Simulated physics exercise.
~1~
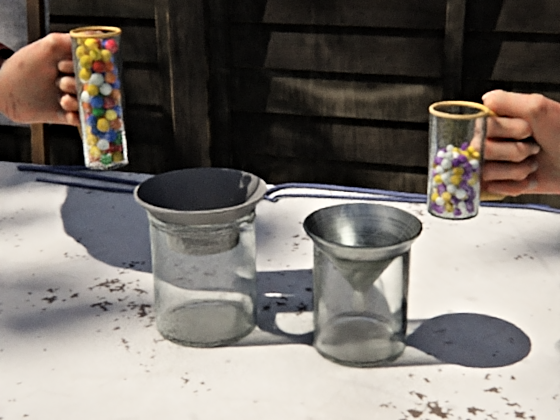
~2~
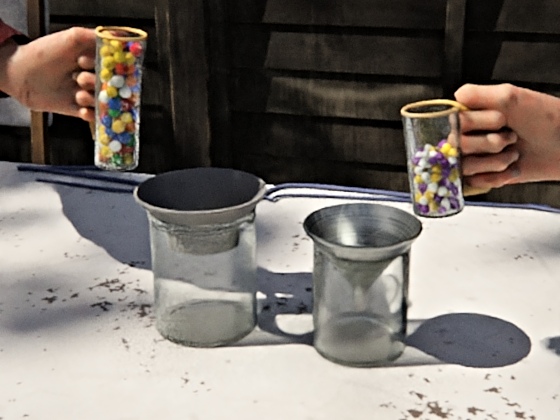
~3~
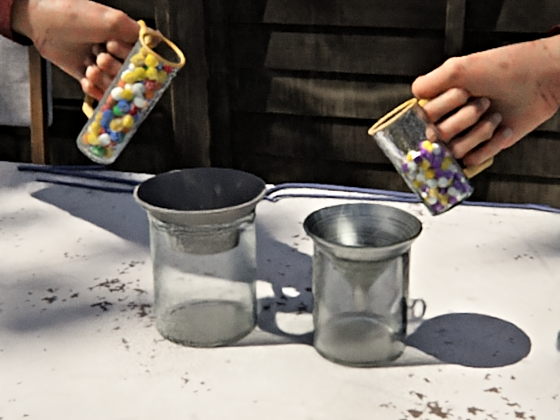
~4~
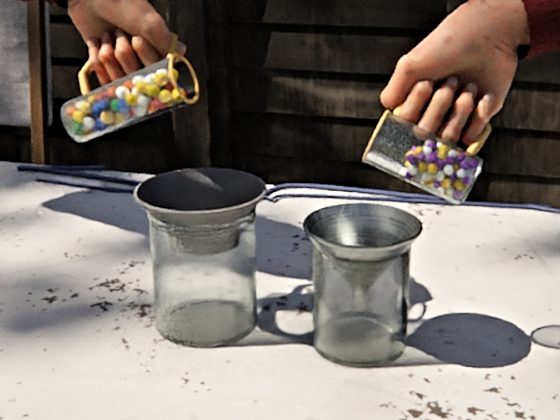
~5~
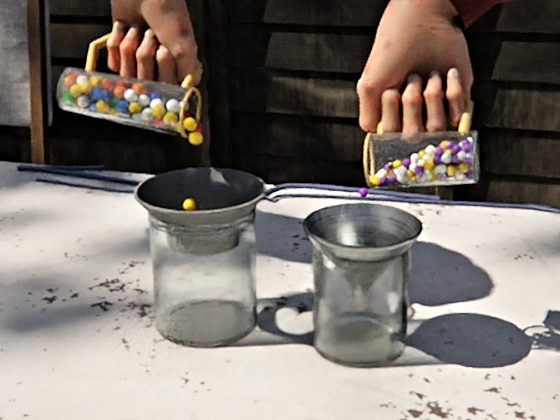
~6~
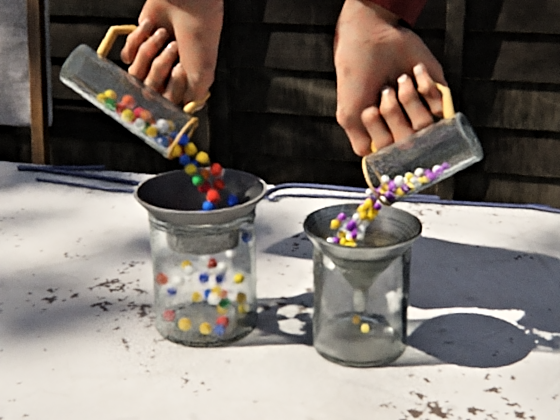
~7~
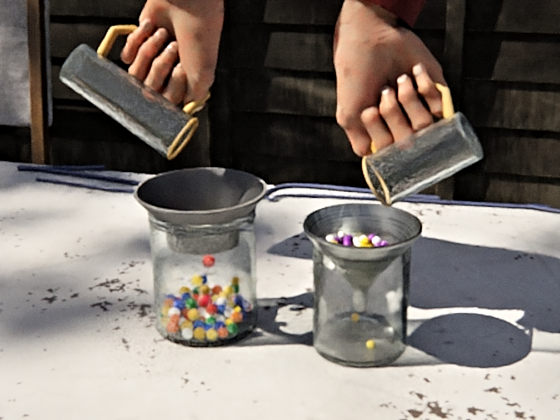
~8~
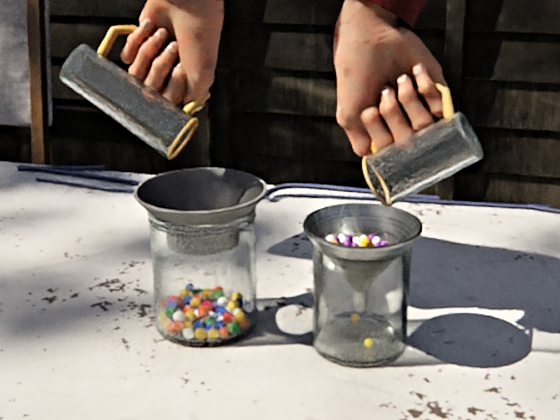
On a pale, weathered outdoor tabletop, two hands bring cups of colourful beads over two glass jars with funnels and tip them out; the left beads all drop into their jar, while most of the right ones stay stuck in the funnel, with only a few below.
